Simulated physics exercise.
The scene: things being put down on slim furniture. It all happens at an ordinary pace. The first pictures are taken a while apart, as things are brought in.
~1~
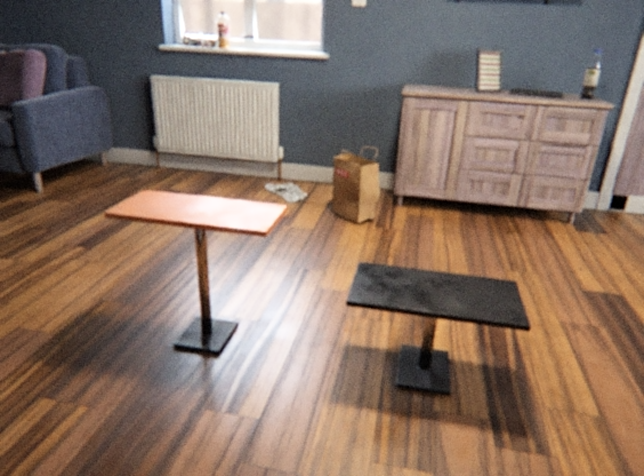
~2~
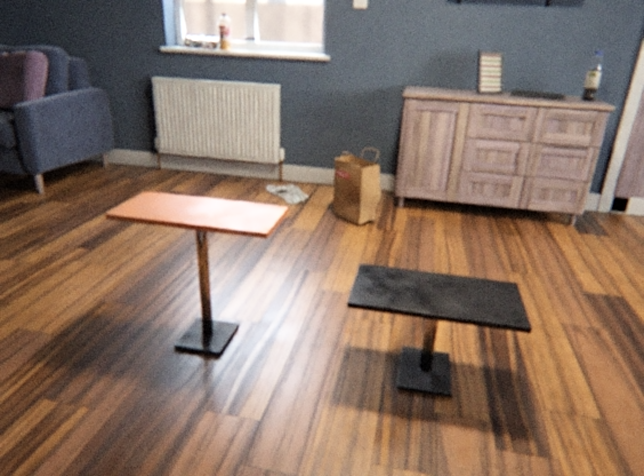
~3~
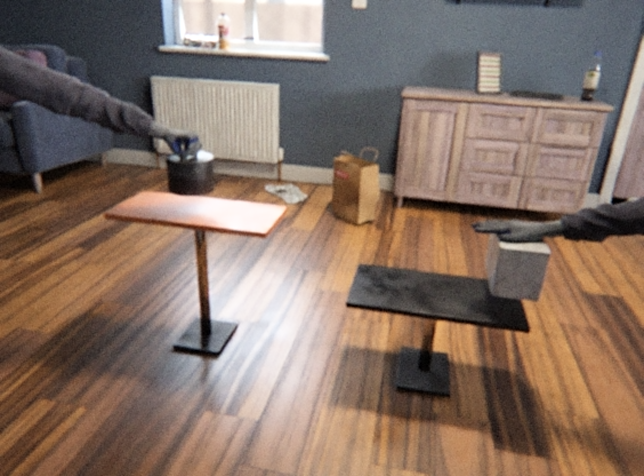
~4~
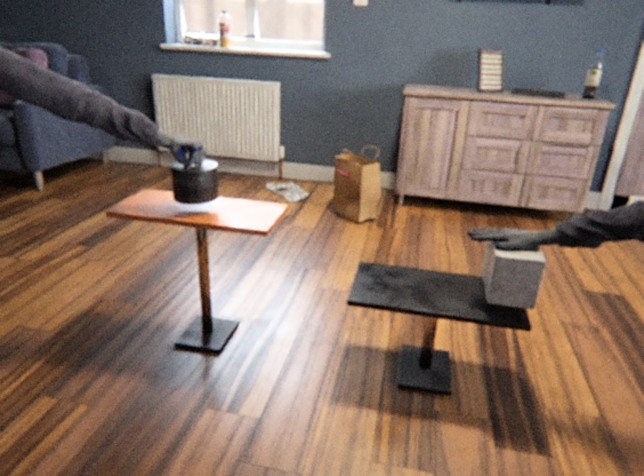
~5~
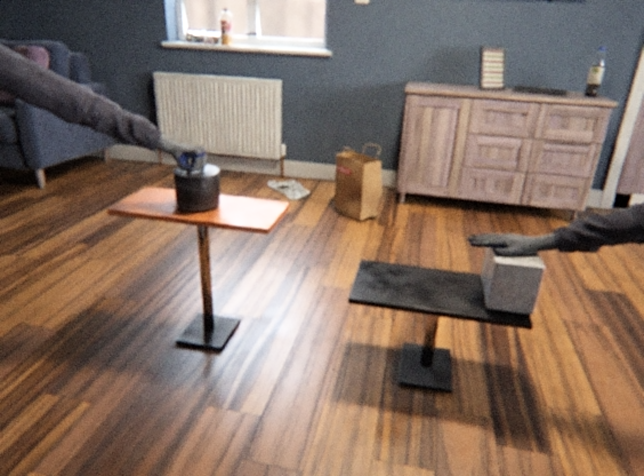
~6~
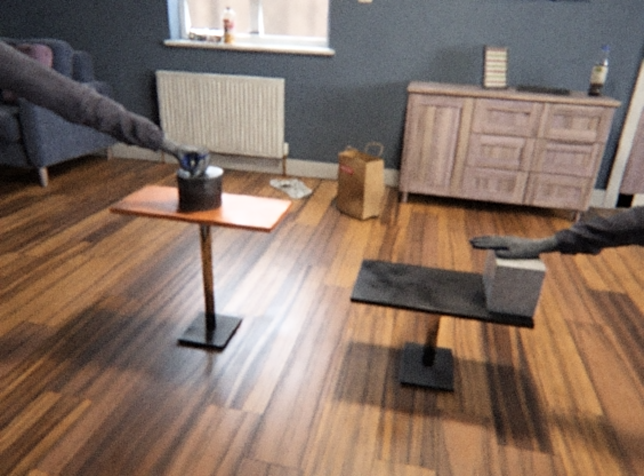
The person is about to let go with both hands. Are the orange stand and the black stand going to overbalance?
As it turns out, the orange stand stays flat on its feet and the black stand tips up.
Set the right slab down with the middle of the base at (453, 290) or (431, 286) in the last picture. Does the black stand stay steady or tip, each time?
In turn it stays flat on its feet; stays flat on its feet.
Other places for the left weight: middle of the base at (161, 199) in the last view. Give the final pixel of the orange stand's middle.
It ends around (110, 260).
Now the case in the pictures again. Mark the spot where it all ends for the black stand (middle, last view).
Near (549, 326).
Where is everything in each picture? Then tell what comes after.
The first frame shows orange stand (199, 212); black stand (435, 293).
The second frame shows black stand (436, 295).
The third frame shows still on the way; orange stand (199, 213); left weight (191, 173).
The fourth frame shows still on the way; black stand (436, 293); right slab (511, 266).
The fifth frame shows still on the way; orange stand (202, 209); left weight (198, 187).
The sixth frame shows in place, still held; orange stand (204, 207); black stand (439, 290); right slab (511, 274).
Then, 0.42 s on from there, orange stand at rest near (204, 207); black stand turned 19° from its first pose near (473, 292).
Then, 0.58 s on from there, orange stand at rest near (204, 207); black stand turned 50° from its first pose near (514, 313).
In the end, the orange stand keeps steady, near (204, 207); the black stand goes over, near (548, 326).
